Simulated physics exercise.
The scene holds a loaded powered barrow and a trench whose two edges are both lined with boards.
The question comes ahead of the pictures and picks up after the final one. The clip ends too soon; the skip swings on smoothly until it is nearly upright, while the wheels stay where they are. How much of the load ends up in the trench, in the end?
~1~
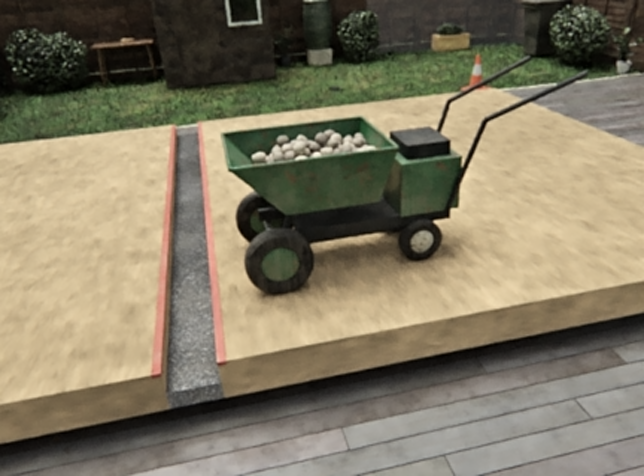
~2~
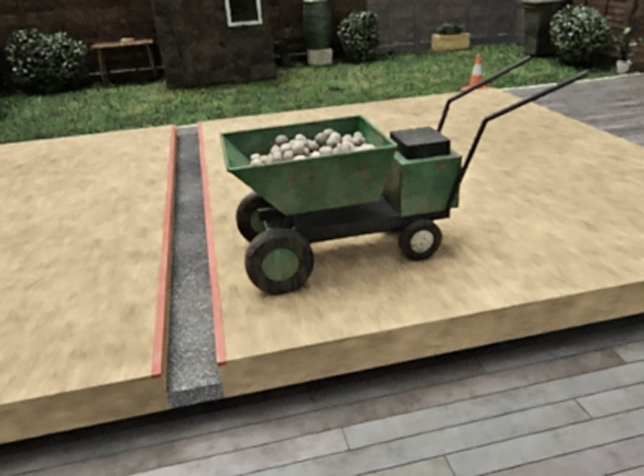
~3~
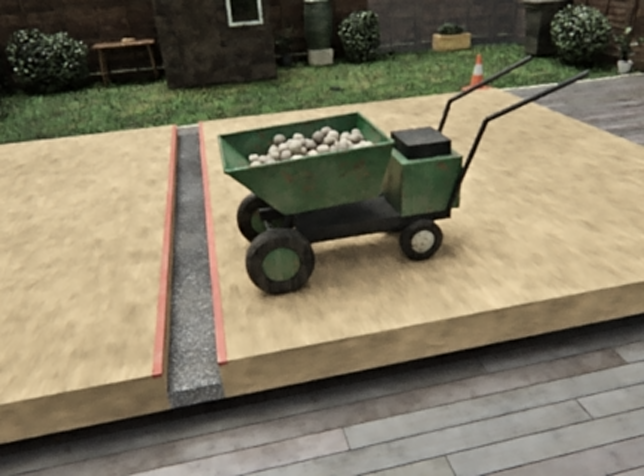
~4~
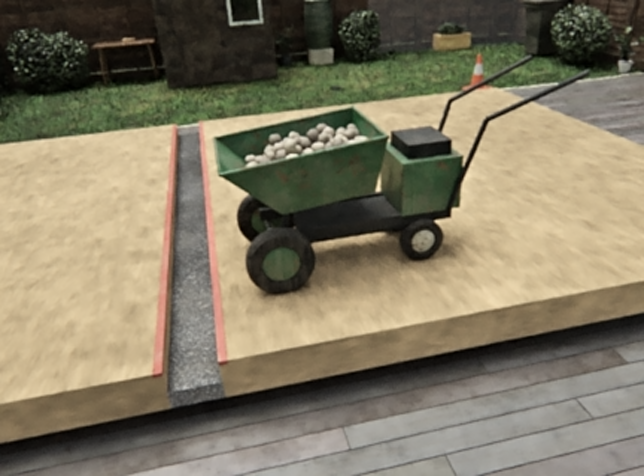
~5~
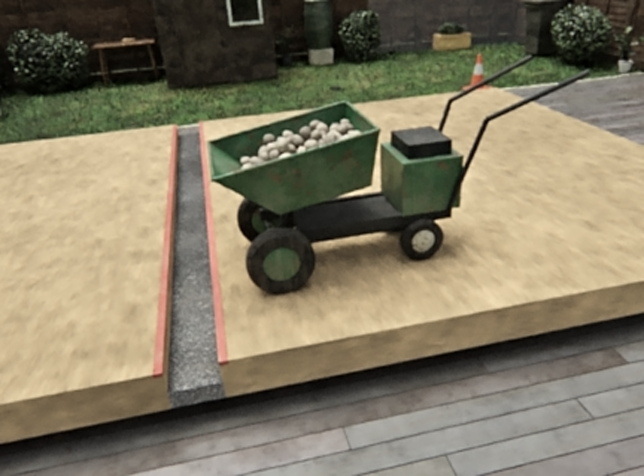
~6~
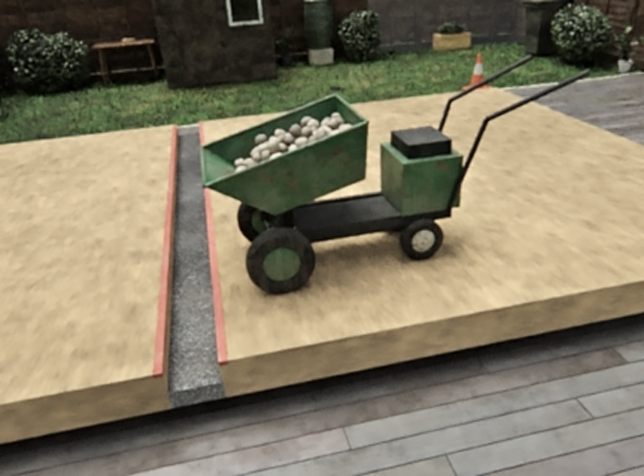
The minority.
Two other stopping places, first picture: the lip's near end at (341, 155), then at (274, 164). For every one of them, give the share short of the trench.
Position 1 near 50 %, position 2 near 0 %.
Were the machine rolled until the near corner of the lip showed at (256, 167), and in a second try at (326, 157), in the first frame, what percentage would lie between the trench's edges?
50 % and 50 %.
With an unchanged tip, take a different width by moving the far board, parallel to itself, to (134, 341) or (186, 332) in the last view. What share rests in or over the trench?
The first case gives close to 60 per cent and the second close to 0 per cent.
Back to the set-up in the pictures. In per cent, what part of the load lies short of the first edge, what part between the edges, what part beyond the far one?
Shares in per cent - short: 0, between: 10, beyond: 75.
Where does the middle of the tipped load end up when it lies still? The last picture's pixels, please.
(131, 284).
Just after the last frame, skip tipped steeply; every one in the skip.
A moment on, skip tipped right over; the larger part in the skip; just a few in or heaped over the trench; roughly a quarter beyond it; just a few falling.
Further on, skip tipped right over; roughly a quarter in the skip; about a tenth in or heaped over the trench; the larger part beyond it.
When it is over, skip tipped right over; about a tenth in the skip; about a tenth in or heaped over the trench; the larger part beyond it.
